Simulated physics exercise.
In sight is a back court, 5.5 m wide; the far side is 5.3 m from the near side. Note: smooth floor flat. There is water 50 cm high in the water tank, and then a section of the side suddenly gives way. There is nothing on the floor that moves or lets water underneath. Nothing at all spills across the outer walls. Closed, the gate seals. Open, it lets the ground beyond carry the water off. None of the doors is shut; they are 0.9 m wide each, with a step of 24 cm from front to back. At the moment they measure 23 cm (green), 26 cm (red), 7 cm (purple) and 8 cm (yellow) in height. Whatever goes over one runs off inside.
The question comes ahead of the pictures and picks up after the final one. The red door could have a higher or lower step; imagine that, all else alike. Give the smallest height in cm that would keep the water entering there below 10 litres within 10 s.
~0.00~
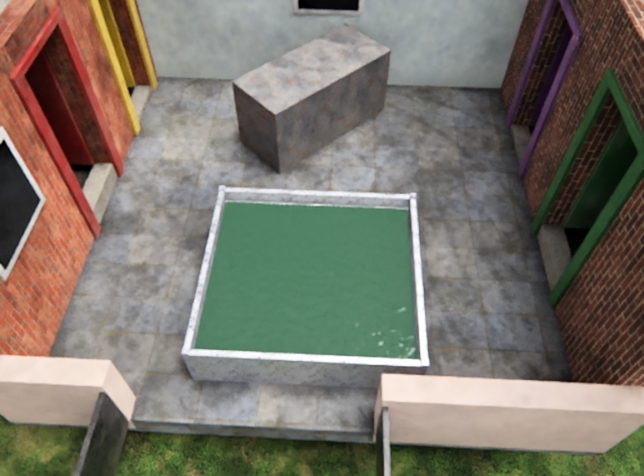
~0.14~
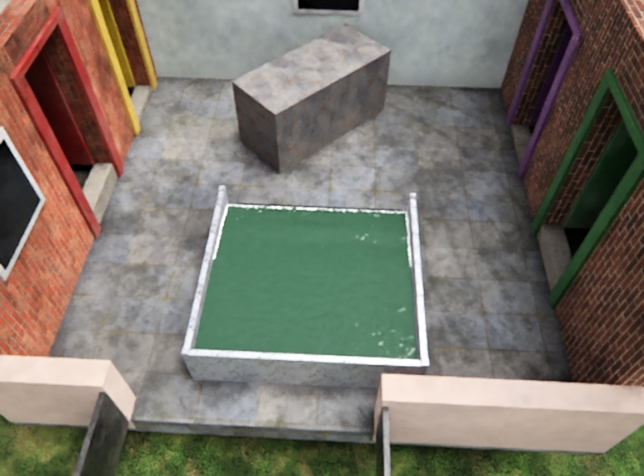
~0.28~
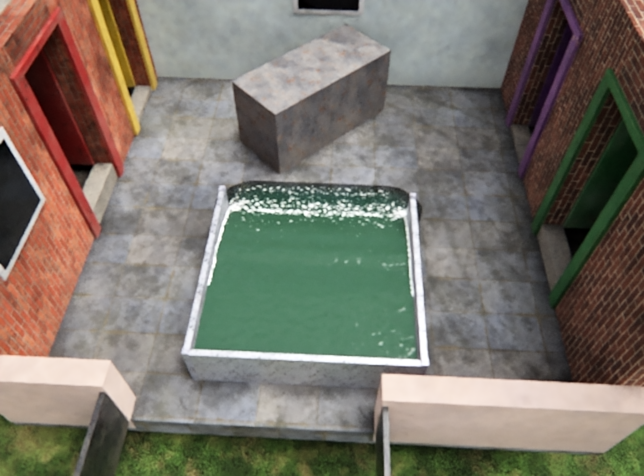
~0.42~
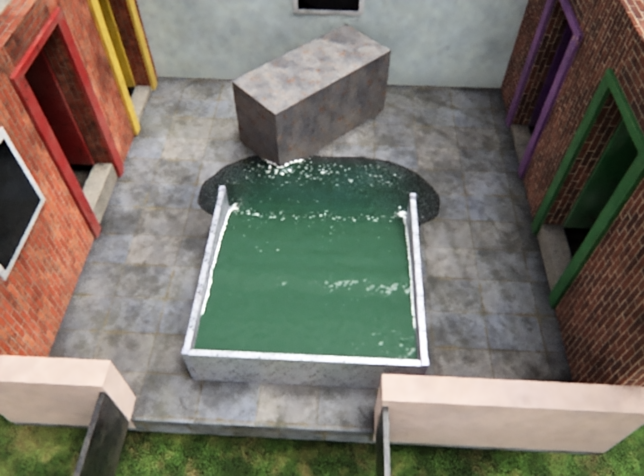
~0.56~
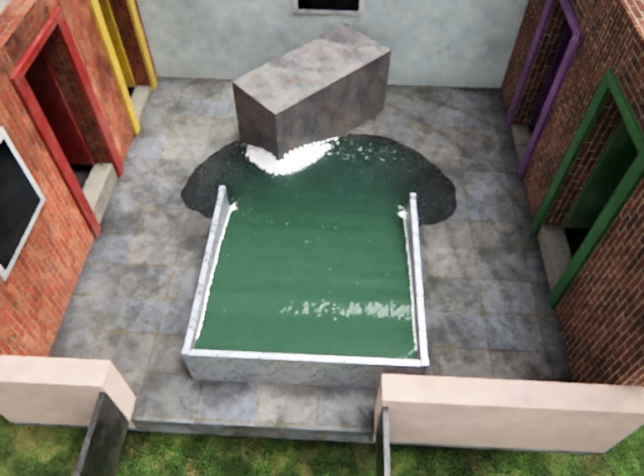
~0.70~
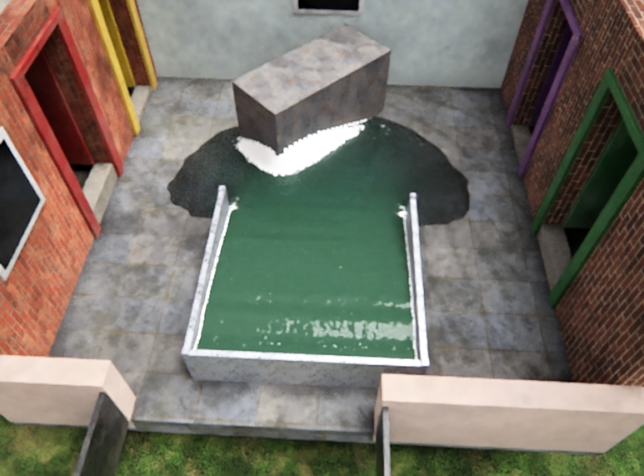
Roughly 7 cm.
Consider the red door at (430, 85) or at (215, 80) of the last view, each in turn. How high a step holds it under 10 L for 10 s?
About 24 and 9.5 cm.
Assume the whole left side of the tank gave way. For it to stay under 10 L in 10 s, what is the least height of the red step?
Minimum height: Approx. 22 cm.
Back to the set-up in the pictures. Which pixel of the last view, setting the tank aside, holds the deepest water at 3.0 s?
Look close to (497, 98).
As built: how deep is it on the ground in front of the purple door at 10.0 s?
About 6.0 cm.
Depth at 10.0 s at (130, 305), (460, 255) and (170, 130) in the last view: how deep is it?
About 4, 7 and 5 cm.
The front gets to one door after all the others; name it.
I'd say the green door.
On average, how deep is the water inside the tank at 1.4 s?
About 28 centimetres.
After 1.4 s water covers 35 % of the floor, deepest (34 cm) near (292, 172); it has not reached the red door.
After 3.0 s water covers 55 % of the floor, deepest (32 cm) near (497, 98); 7 cm at the red door, 0 litres in over its 26 cm step.
After 10.0 s water covers 95 % of the floor, deepest (12 cm) near (36, 391); 7 cm at the red door, 0 litres in over its 26 cm step.
At the red door as built, the water arrived by 2.5 s and peaked near 9 cm at 3.8 s.
Run again over the same 10 s with other heights there, 16 litres in over 6.5 cm, 4 litres over 8.5 cm. The limit of 10 litres is kept from about 7 cm up.
